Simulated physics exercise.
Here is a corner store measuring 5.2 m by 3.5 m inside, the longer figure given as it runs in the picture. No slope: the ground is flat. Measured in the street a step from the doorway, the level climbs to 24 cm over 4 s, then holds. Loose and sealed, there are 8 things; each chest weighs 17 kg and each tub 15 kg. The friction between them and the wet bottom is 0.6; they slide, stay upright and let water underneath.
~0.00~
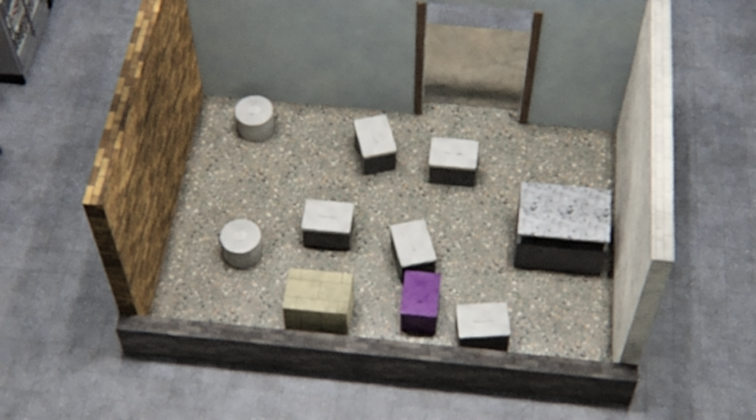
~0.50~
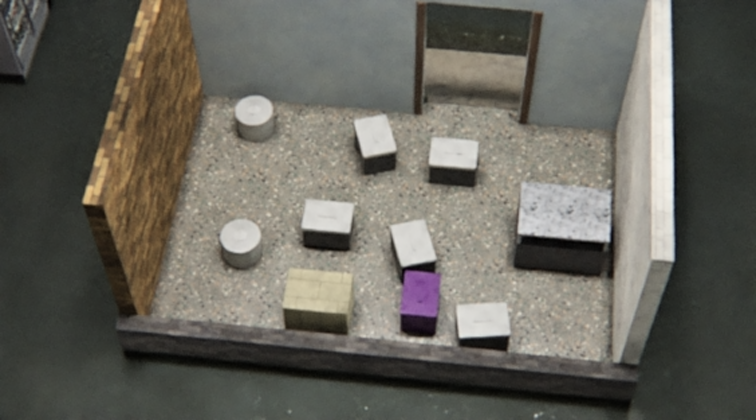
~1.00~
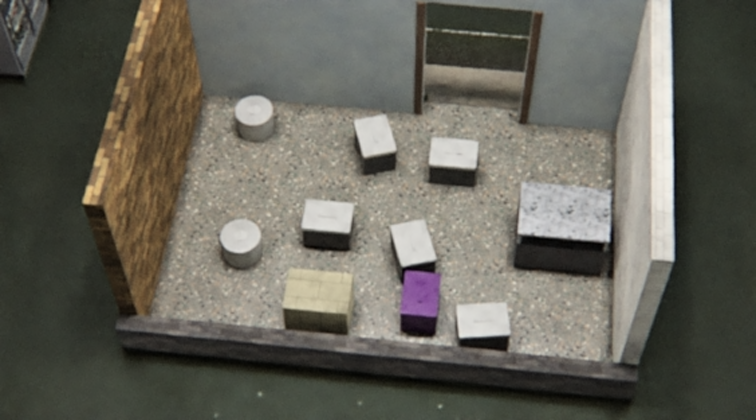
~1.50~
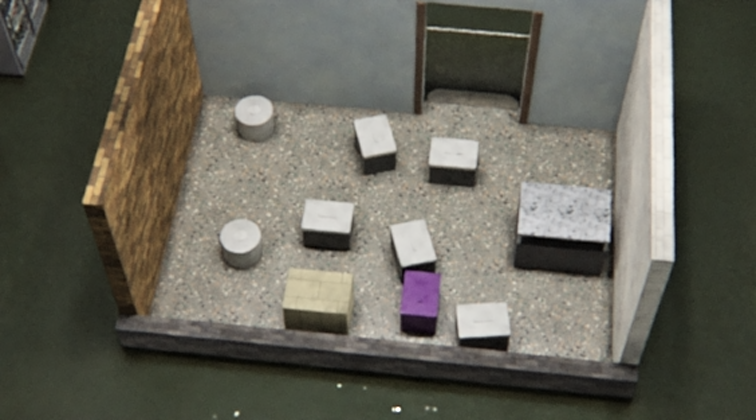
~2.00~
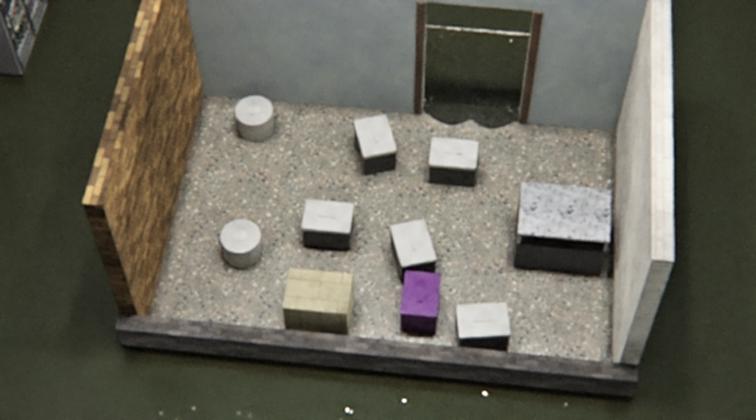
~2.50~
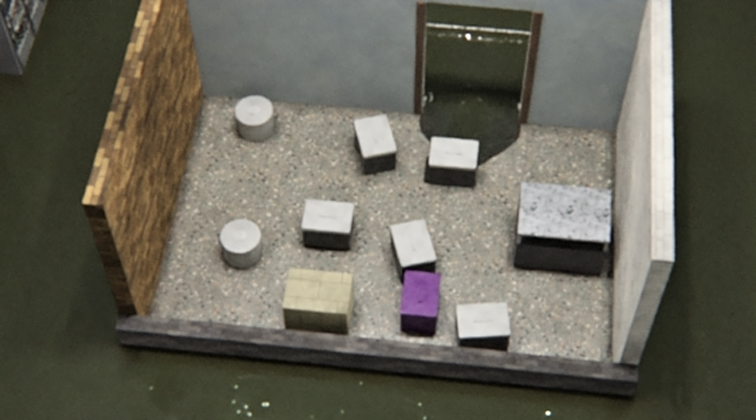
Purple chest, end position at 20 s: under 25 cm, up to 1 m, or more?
Looks like it will get pushed a little way.
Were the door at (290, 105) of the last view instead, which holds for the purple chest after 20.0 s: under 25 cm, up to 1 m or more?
I'd expect the purple chest to get swept far off.
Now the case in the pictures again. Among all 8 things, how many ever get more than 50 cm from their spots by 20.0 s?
That comes to 8.
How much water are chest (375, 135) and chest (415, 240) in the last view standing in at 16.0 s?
Depth approx. 13 cm / 16 cm.
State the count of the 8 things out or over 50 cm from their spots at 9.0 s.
Tally at that time: 4.
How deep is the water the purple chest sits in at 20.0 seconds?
About 22 cm.
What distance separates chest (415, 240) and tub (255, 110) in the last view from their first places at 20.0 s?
First 200 cm, then 250 cm.
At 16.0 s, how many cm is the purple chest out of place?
By then it has shifted roughly 60 cm.
After 4.0 s the purple chest is near (421, 293), 0.0 m from its start, aground; 0 afloat.
After 9.0 s the purple chest is near (369, 314), 0.6 m from its start, afloat; 3 afloat.
After 16.0 s the purple chest is near (369, 312), 0.6 m from its start, afloat; 8 afloat.
After 20.0 s the purple chest is near (369, 310), 0.6 m from its start, afloat; 8 afloat.
